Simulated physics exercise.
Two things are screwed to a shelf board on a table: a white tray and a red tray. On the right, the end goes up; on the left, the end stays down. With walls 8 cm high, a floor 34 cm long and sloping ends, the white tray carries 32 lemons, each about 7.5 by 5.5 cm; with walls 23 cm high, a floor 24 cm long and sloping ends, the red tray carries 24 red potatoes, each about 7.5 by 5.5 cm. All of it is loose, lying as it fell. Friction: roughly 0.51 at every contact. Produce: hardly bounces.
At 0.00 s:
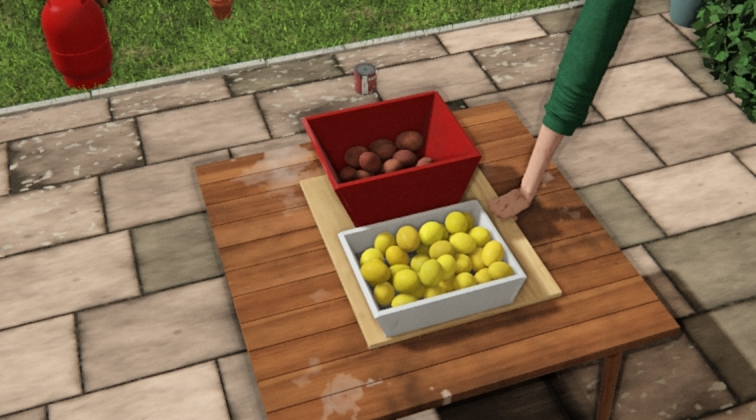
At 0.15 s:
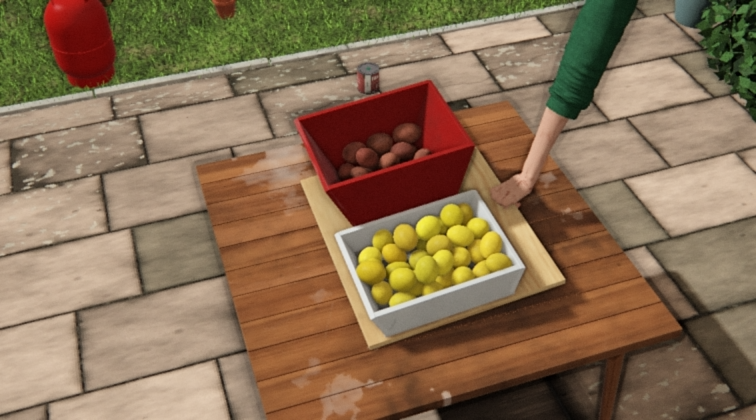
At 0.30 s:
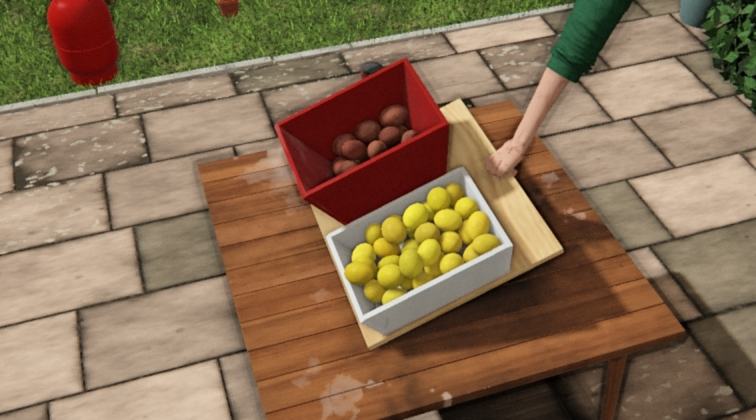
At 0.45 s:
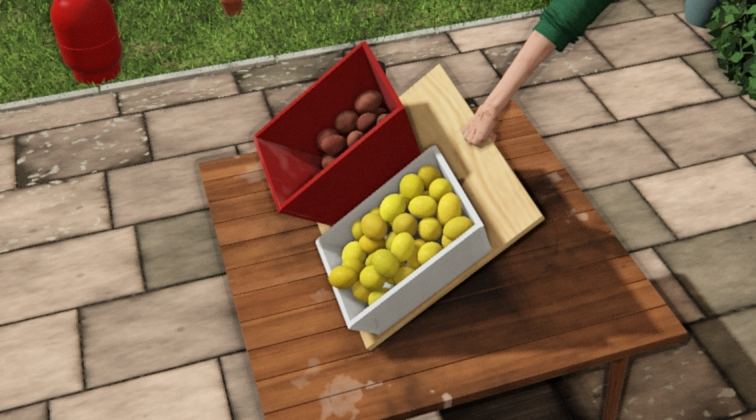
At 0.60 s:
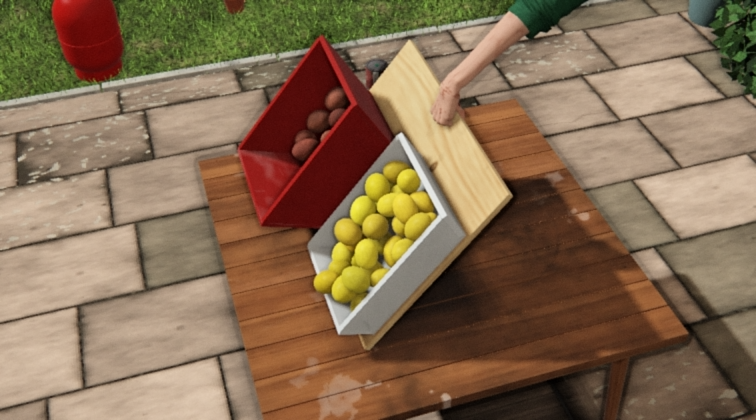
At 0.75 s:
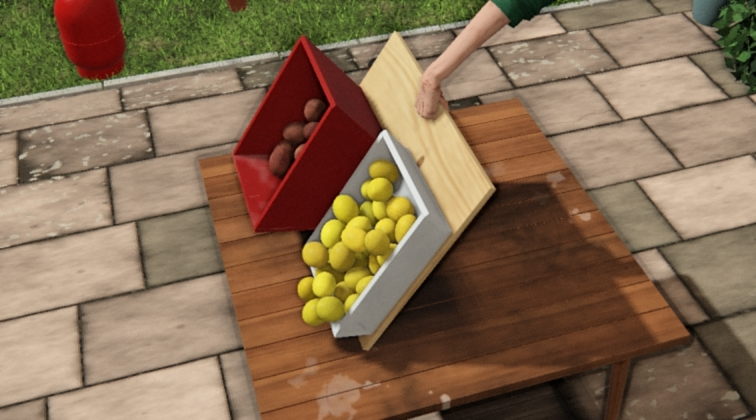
On a paved patio, someone in a green sleeve raised the right end of a board on a wooden table, steeply tilting its white tray of lemons and red tray of potatoes leftward.
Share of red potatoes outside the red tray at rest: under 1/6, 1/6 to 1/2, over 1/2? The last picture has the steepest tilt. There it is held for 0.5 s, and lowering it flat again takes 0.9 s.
Expect under one-sixth of them to get out.
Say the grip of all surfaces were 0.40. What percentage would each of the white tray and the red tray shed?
That would cost the white tray 30 and the red tray 0 per cent of the load.
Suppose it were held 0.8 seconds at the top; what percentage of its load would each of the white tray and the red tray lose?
In that case you'd see white tray shed 40 percent of its load and red tray shed 0 percent.
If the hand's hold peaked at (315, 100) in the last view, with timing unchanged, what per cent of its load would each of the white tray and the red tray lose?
In that setup the white tray sheds 90 per cent of its load, while the red tray sheds 100 per cent.
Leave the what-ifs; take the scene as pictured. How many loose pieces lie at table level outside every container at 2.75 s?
Around 4 in all.
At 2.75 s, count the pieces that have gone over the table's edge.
About 8.
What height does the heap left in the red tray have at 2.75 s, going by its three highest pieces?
18 centimetres high, more or less.
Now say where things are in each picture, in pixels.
In the first frame (each is followed by its nearest rim corner in this view; the camera moves round a little), red tray, (338, 186); white tray, (379, 314); 0° from level; none out.
In the second frame, red tray, (329, 188); white tray, (375, 315); 6° from level.
In the third frame, red tray, (306, 194); white tray, (364, 318); 20° from level.
In the fourth frame, red tray, (280, 208); white tray, (351, 323); 37° from level.
In the fifth frame, red tray, (262, 221); white tray, (340, 329); 51° from level.
In the sixth frame, red tray, (255, 227); white tray, (335, 332); 57° from level; none out.
After 1.07 s, tilt 57°; white tray 21 in, 11 out and red tray 23 in, 1 out.
After 1.47 s, tilt 48°; white tray 20 in, 12 out and red tray 23 in, 1 out.
After 2.03 s, tilt 3°; white tray 20 in, 12 out and red tray 23 in, 1 out.
When it is over (at 2.75 s), white tray 20 in, 12 out and red tray 23 in, 1 out. Asked share, 1 of 24, 4 per cent.
